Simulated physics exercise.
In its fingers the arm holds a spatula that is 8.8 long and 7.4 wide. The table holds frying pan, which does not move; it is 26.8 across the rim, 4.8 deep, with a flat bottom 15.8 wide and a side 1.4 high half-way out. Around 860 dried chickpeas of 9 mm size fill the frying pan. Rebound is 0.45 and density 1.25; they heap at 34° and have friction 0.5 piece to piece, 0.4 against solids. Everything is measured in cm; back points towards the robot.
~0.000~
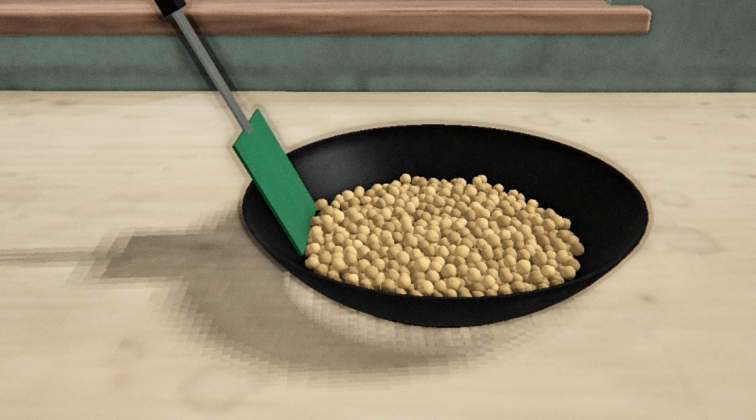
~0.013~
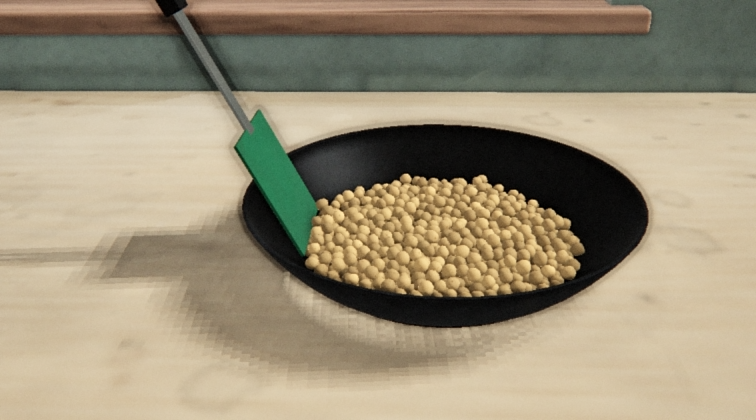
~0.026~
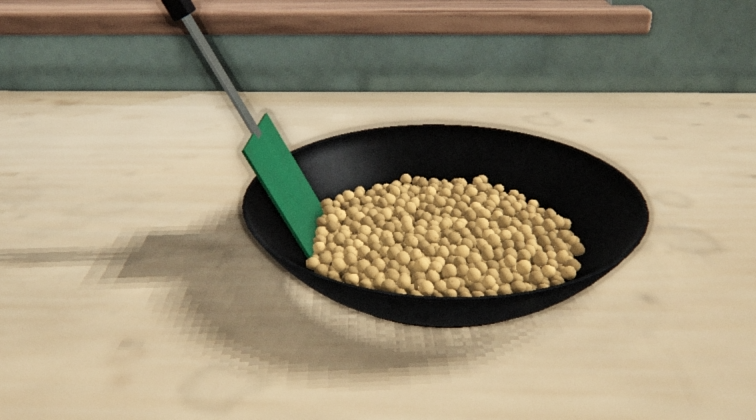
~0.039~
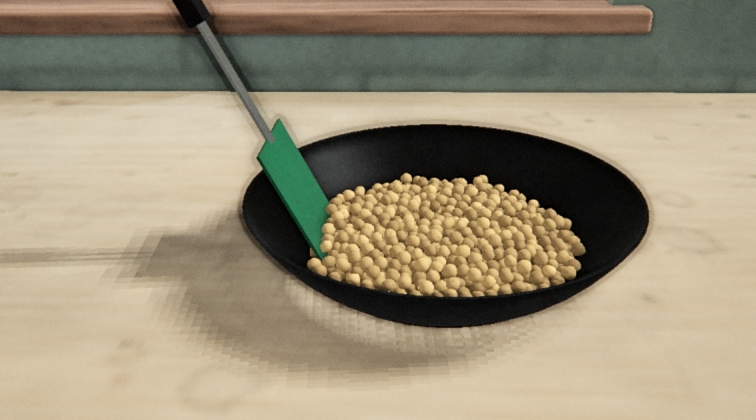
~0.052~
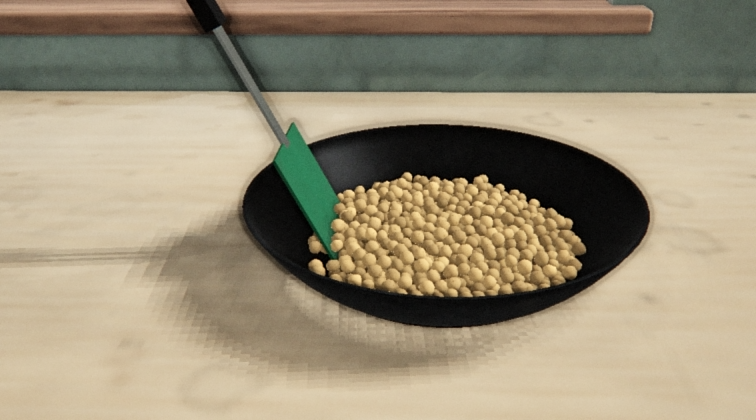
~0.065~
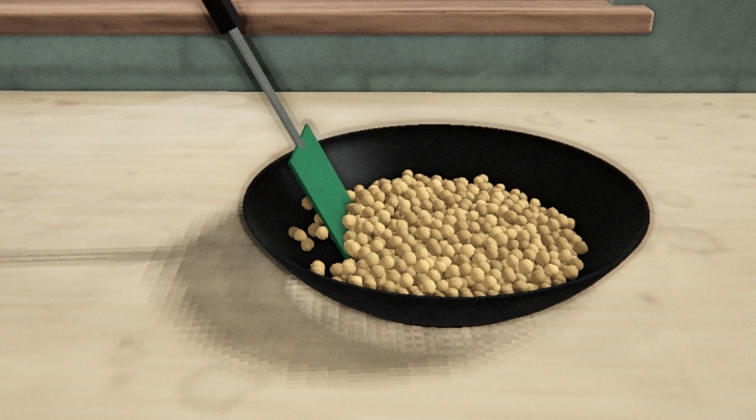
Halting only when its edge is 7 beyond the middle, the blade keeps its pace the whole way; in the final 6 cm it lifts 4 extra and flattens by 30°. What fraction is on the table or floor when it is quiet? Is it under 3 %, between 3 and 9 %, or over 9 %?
It is between 3 and 9 %.
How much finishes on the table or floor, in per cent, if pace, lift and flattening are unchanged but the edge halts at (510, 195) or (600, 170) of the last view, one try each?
Respectively about 0 and 20 percent end on the table or floor.
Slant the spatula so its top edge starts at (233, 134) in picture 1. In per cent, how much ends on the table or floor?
About 5 per cent.
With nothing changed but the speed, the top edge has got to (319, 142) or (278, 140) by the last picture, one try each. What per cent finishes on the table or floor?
Estimates: About 10 %, about 0 %.
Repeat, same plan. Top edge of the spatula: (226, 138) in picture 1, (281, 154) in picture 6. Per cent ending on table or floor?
My guess would be close to 5 per cent.
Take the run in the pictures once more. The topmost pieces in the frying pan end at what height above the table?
5.5 cm.
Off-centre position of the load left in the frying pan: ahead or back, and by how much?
Roughly 4.0 centimetres ahead.
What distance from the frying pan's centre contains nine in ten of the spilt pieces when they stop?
About 35 cm.
After 0.12 s, sloping 64°, highest piece 16 above the table; 858 in the frying pan, 1 on the blade or in flight.
After 0.18 s, sloping 53°, highest piece 26 above the table; 857 in the frying pan, 2 on the blade or in flight.
After 0.41 s, sloping 34°, highest piece 31 above the table; 820 in the frying pan, 36 on the table or floor, 3 on the blade or in flight.
After 1.46 s, sloping 34°, highest piece 5 above the table; 820 in the frying pan, 39 on the table or floor.
In the end, 820 in the frying pan, 39 on the table or floor. That is 5 % on the table or floor.
